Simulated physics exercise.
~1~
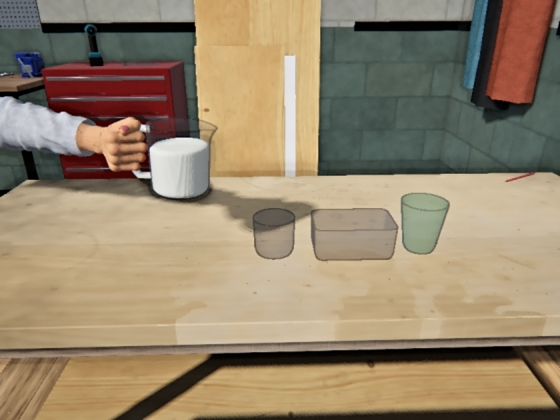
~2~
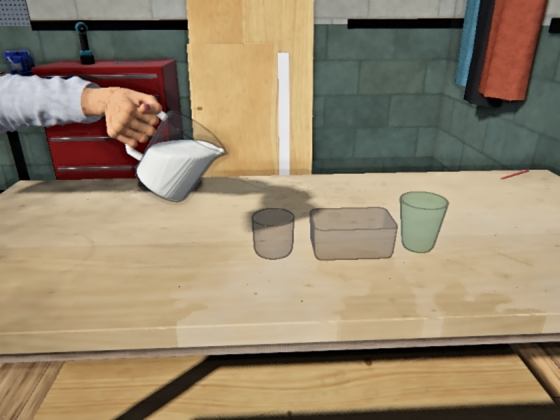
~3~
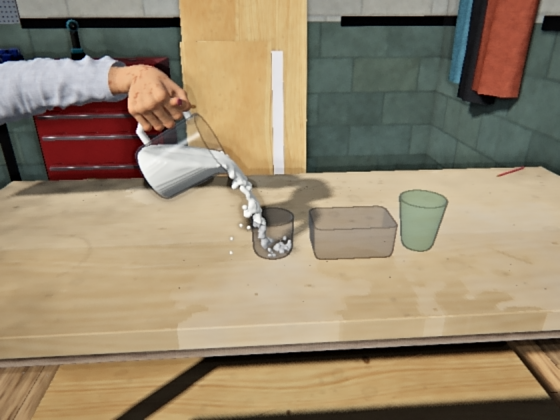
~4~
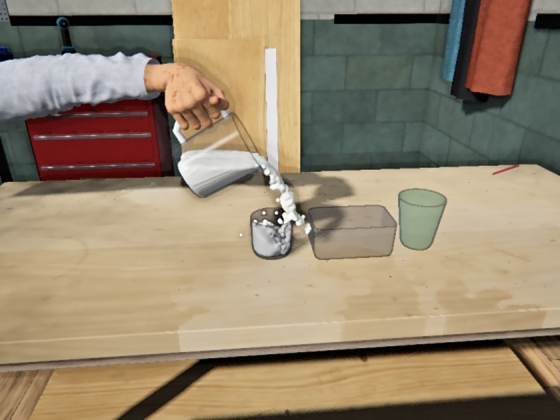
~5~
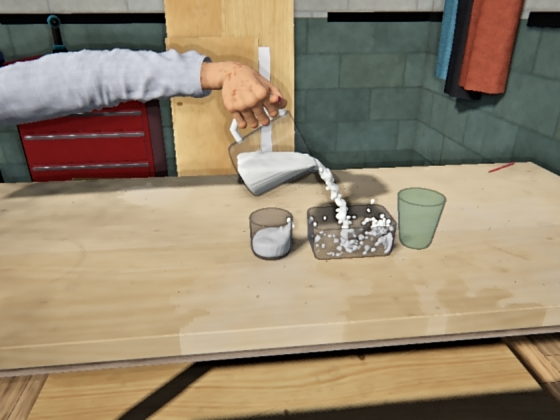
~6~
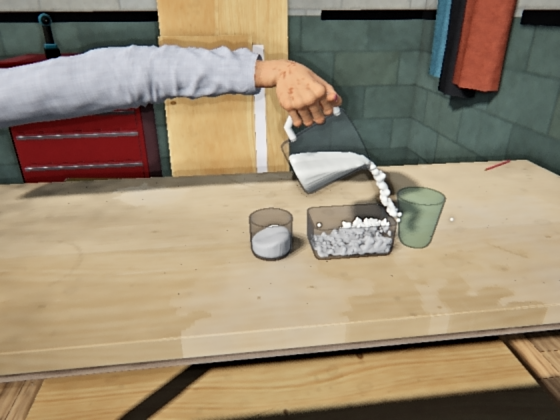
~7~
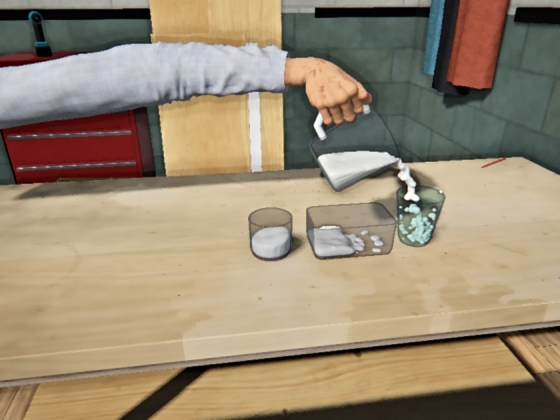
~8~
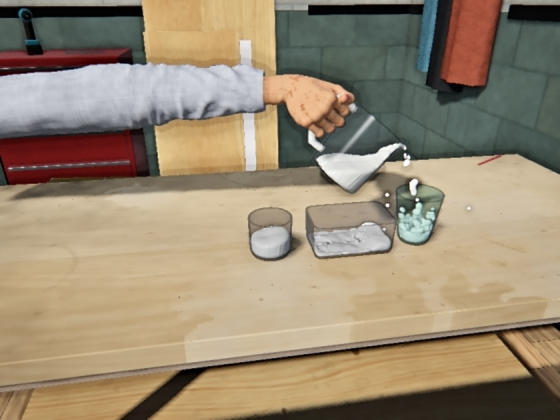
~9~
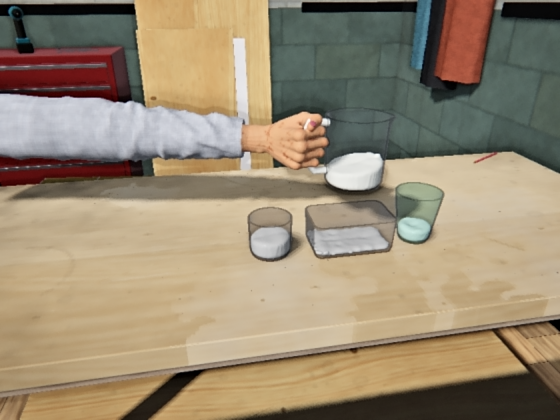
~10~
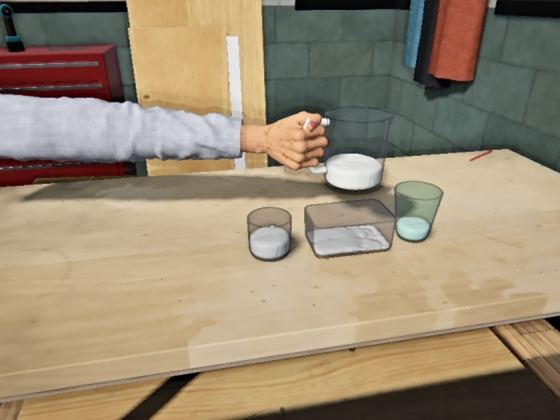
A hand tips a pitcher, pours milk into three containers, then rights it, still partly full.
